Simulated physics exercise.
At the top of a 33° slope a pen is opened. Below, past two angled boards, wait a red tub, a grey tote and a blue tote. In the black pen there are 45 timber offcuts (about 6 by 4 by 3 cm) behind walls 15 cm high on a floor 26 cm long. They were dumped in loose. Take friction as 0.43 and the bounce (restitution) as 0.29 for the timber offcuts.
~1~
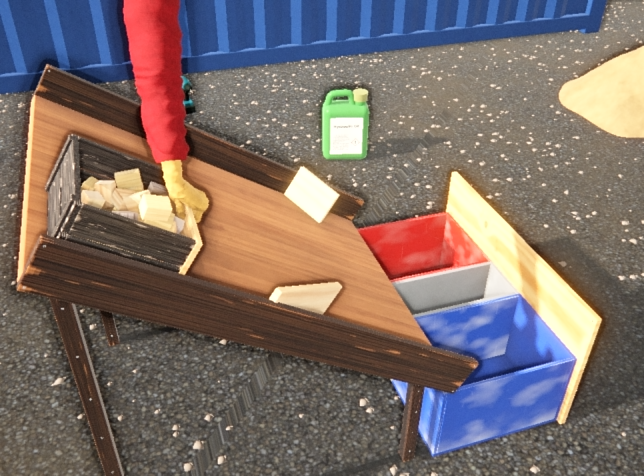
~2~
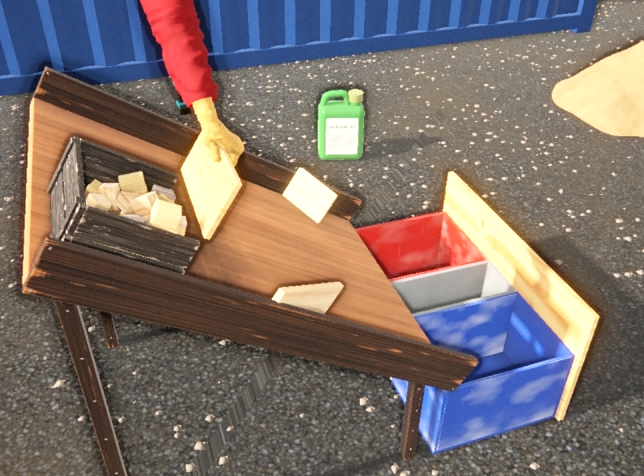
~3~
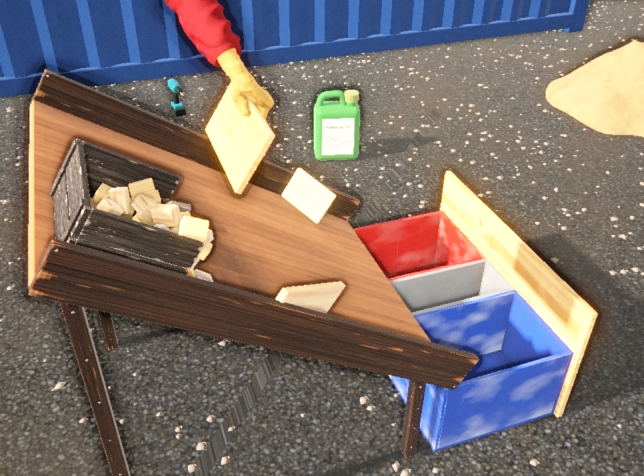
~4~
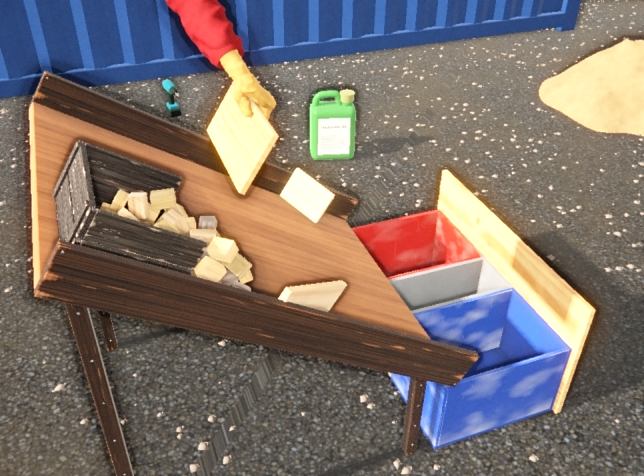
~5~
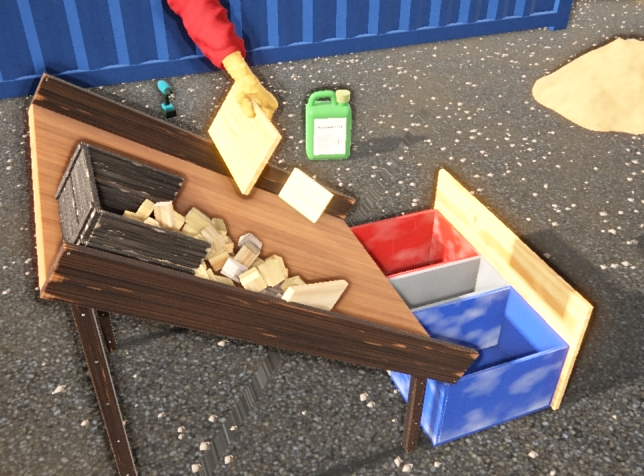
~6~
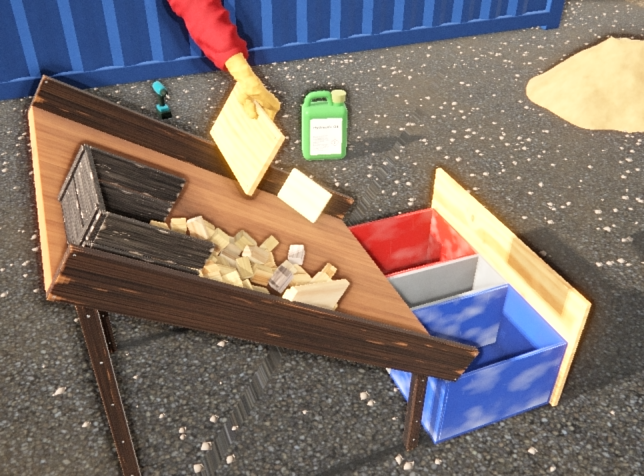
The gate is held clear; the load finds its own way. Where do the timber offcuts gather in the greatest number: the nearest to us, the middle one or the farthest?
Look in the closest one, the blue tote.
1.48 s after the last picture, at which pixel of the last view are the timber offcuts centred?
Near (485, 355).
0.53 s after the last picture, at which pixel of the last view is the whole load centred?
Around (414, 311).
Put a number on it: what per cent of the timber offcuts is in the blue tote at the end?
Near 65 in a hundred.
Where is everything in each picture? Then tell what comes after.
In the first frame (each is followed by its nearest rim corner in this view; the camera moves round a little), black pen, (82, 204); red tub, (379, 284); none out.
The second frame shows black pen, (87, 206).
The third frame shows black pen, (92, 208); 9 out, the lowest offcut at (198, 284).
The fourth frame shows black pen, (97, 210); 22 out, the lowest offcut at (237, 296).
The fifth frame shows black pen, (102, 211); 32 out, the lowest offcut at (283, 289).
The sixth frame shows black pen, (107, 213); red tub, (374, 280); 40 out.
Then, 0.24 s after the last picture, 43 on the slope and 2 in the air.
Then, 0.53 s after the last picture, 7 in the grey tote, 12 in the blue tote, 23 on the slope and 3 in the air.
Then, 0.95 s after the last picture, 15 in the grey tote, 24 in the blue tote, 4 on the slope and 2 in the air.
Outcome (1.48 s after the last picture), 16 in the grey tote and 29 in the blue tote.
